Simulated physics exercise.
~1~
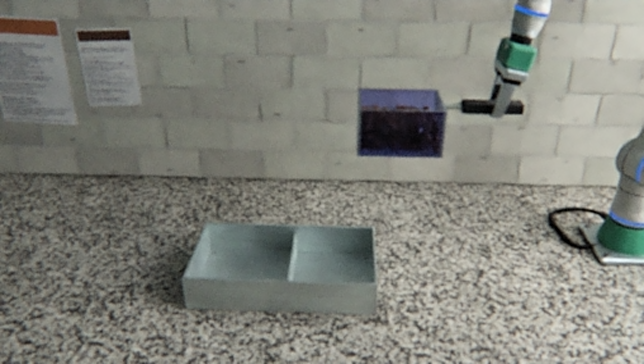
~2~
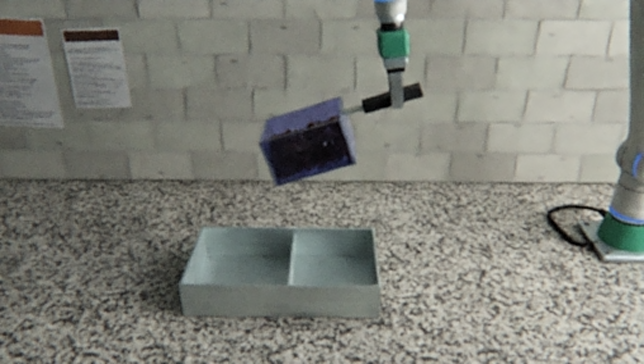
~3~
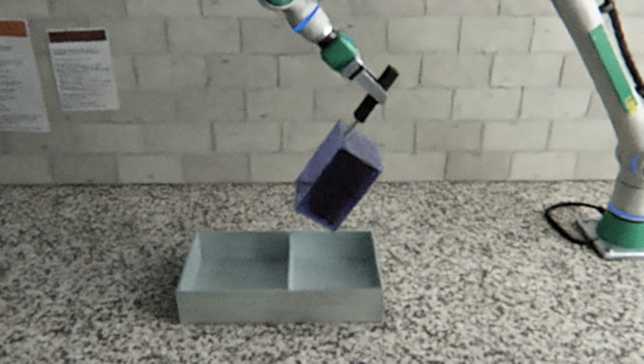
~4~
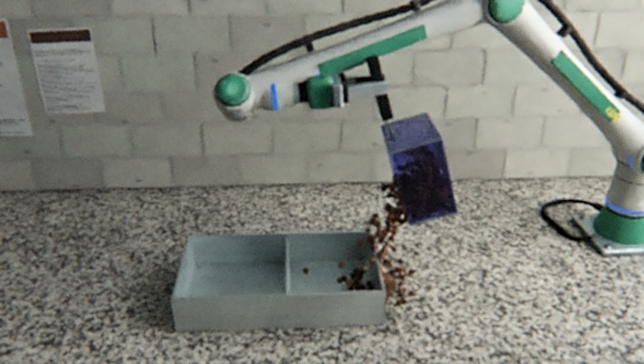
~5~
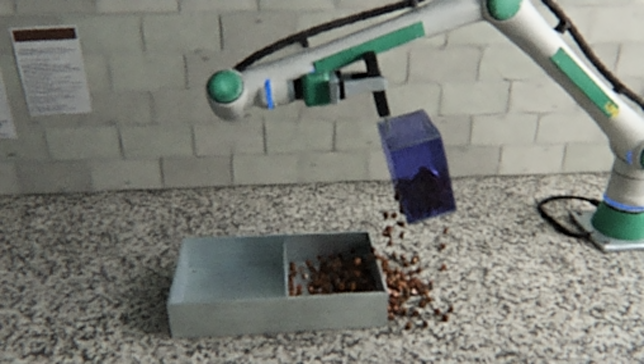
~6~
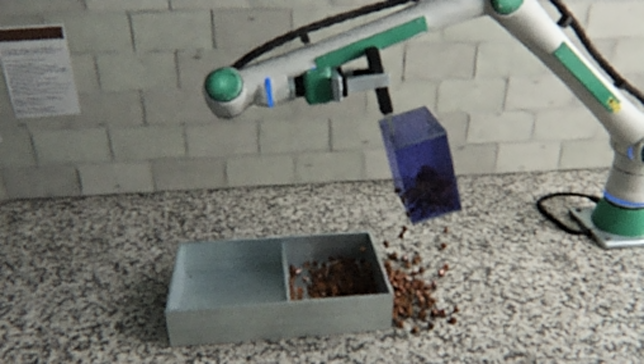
A robot arm holds a translucent blue-purple box filled with small dark brown pieces above a speckled counter, where a gray two-part tray sits. The arm carries the box left and starts to tip it, then lowers it slightly as it tilts more steeply. Swinging back right, it turns the box past sideways, and the pieces spill over the tray's right edge. They fall partly into the right compartment and partly onto the counter beside it. At the end, the box hangs tilted with some pieces still inside, and the left compartment looks empty.
